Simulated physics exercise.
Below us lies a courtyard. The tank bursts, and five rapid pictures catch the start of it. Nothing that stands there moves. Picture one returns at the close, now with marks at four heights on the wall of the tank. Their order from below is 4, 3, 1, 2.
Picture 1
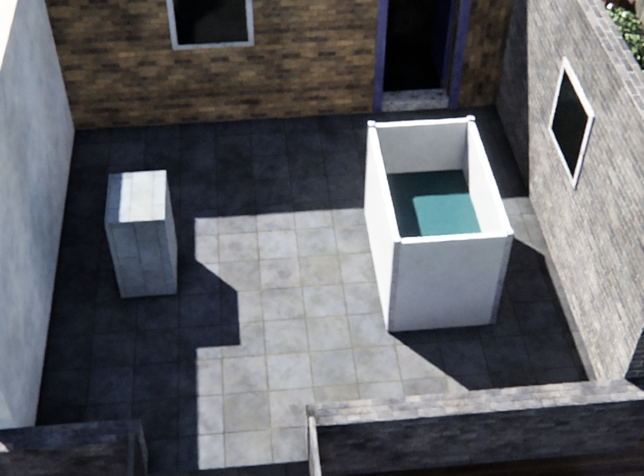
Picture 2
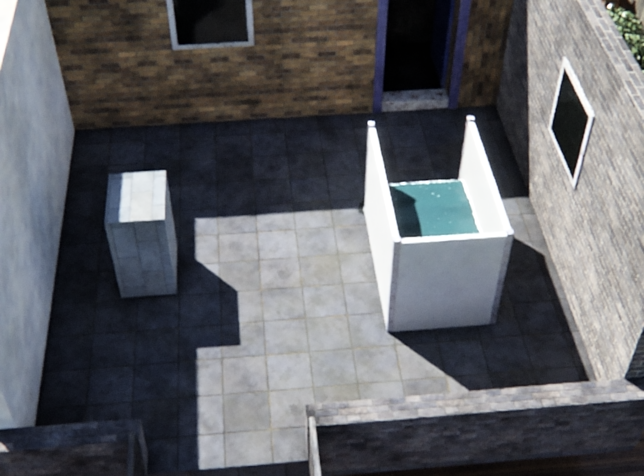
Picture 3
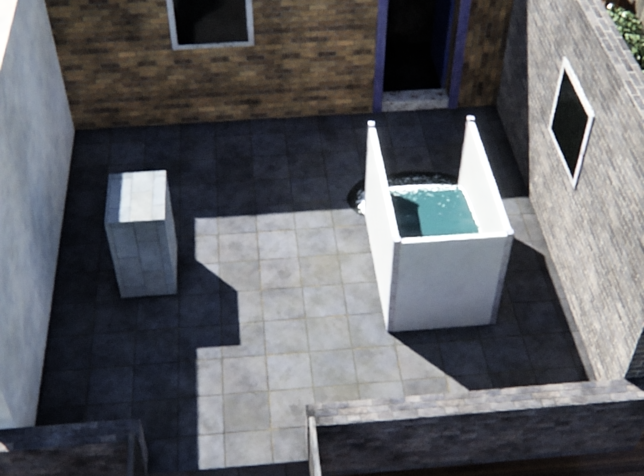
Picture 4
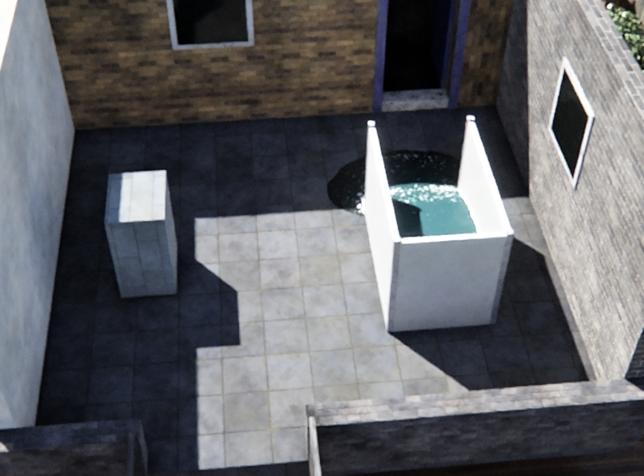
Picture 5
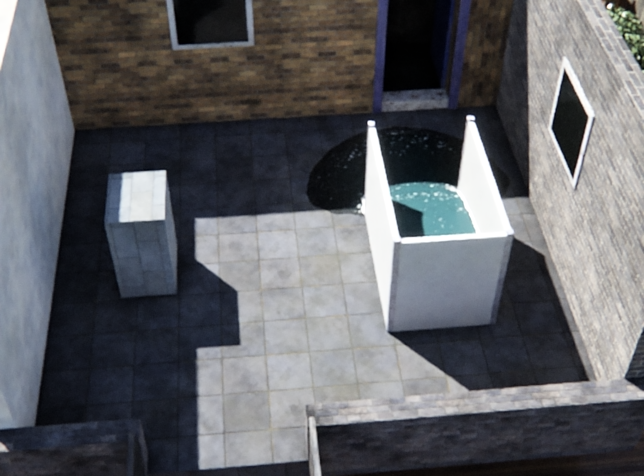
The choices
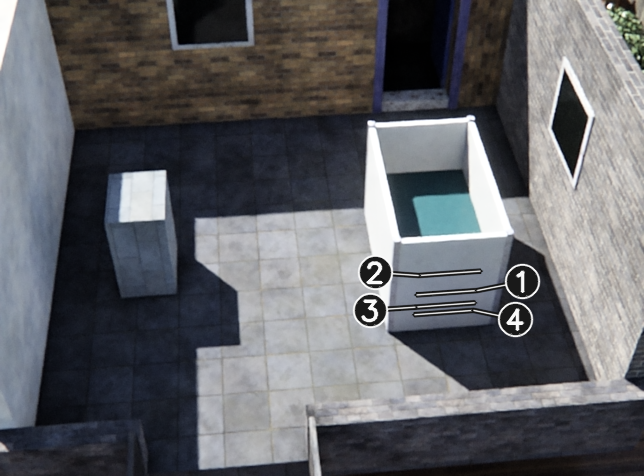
A walled courtyard with a paved floor held a white tank of teal water; its back panel disappeared, and water poured out behind it, spreading across the shaded paving toward the brick wall and leftward.
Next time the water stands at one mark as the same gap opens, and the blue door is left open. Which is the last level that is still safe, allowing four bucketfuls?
Take 3.
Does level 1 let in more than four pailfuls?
Yes, it does.
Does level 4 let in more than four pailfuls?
No, that is safe.
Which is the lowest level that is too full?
1.
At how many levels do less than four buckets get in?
Two of them.
On the marked copy, 1 at (446, 292); 2 at (449, 273); 3 at (445, 304); 4 at (444, 312); from the bottom up 4, 3, 1, 2.
If 1 is chosen, about 8 bucketfuls get in.
If 2 is chosen, dozens of bucketfuls pour in.
If 3 is chosen, a splash gets over, under a bucket.
If 4 is chosen, nothing gets over.
